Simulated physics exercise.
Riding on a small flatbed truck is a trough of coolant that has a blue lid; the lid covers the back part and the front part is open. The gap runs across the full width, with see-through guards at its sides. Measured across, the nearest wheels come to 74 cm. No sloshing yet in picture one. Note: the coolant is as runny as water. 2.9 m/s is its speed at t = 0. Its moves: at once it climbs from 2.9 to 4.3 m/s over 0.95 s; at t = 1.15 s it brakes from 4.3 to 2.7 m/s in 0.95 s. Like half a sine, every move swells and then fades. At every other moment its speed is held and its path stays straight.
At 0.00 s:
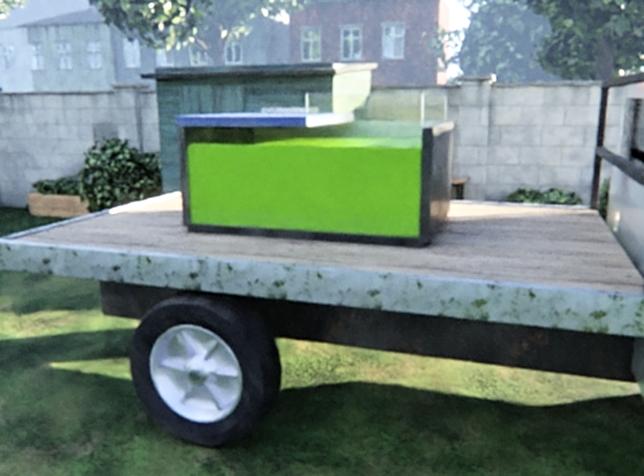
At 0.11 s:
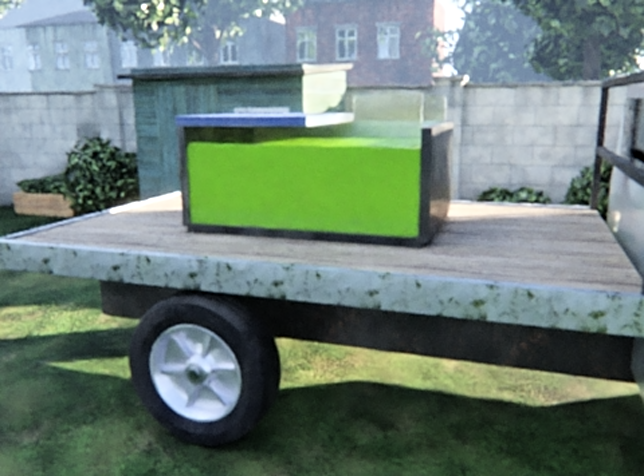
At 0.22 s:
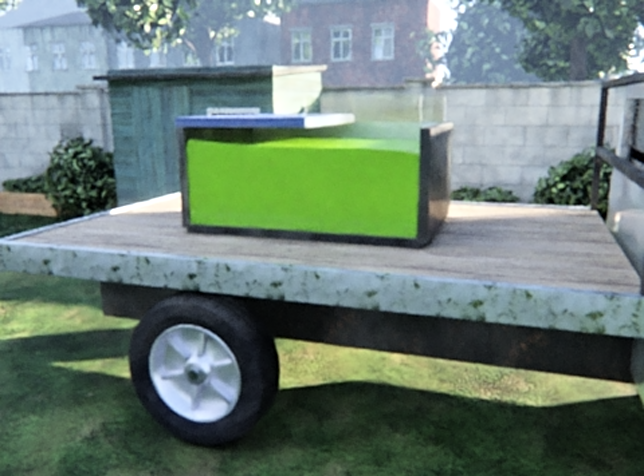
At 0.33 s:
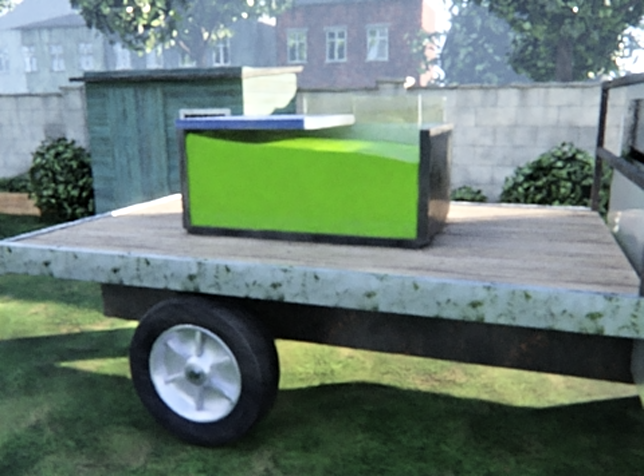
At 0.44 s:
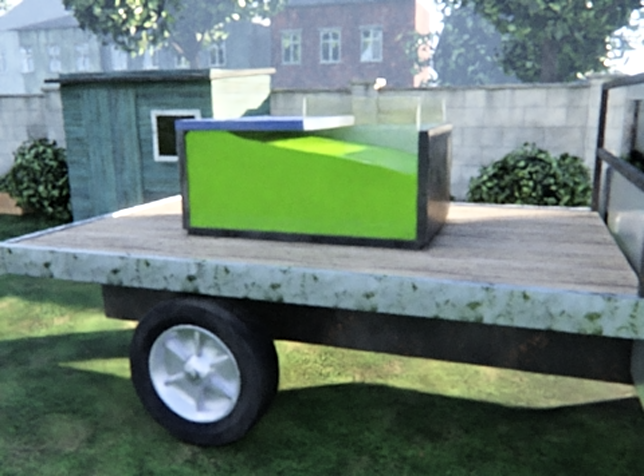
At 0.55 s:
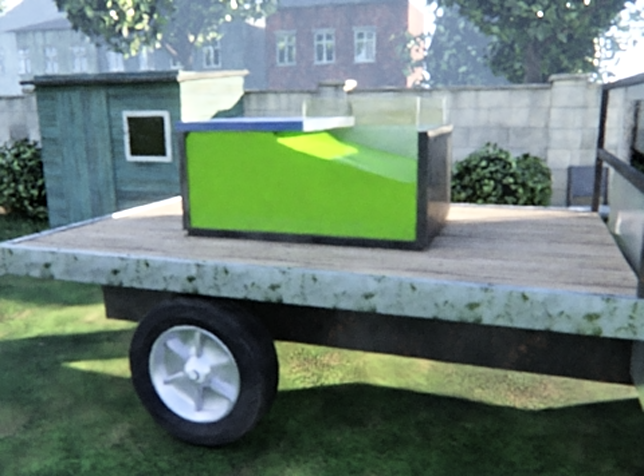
At first the bright green coolant lies nearly level in a blue-lidded trough on a flatbed truck, while the shed and bushes behind slide leftward. As the background keeps shifting left, the liquid's surface tilts, sinking at the open right end and rising slightly toward the left under the lid.
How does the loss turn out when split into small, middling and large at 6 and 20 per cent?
It turns out middling.
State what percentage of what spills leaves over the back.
Close to 0% of it goes that way.
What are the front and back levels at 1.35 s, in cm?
Front reads 50 centimetres, back reads 36 centimetres.
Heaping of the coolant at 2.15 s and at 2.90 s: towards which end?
Towards the fore, and after that towards the aft.
Then, 1.35 s in, the surface stands 36 cm at the back and 50 cm at the front; 1 per cent has gone, over the front.
Then, 2.15 s in, the surface stands 26 cm at the back and 48 cm at the front; 9 per cent has gone, over the front.
Then, 2.90 s in, the surface stands 43 cm at the back and 34 cm at the front; 9 per cent has gone, over the front.
Then, 4.99 s in, 9 per cent has gone, over the front, 36 of 394 litres.
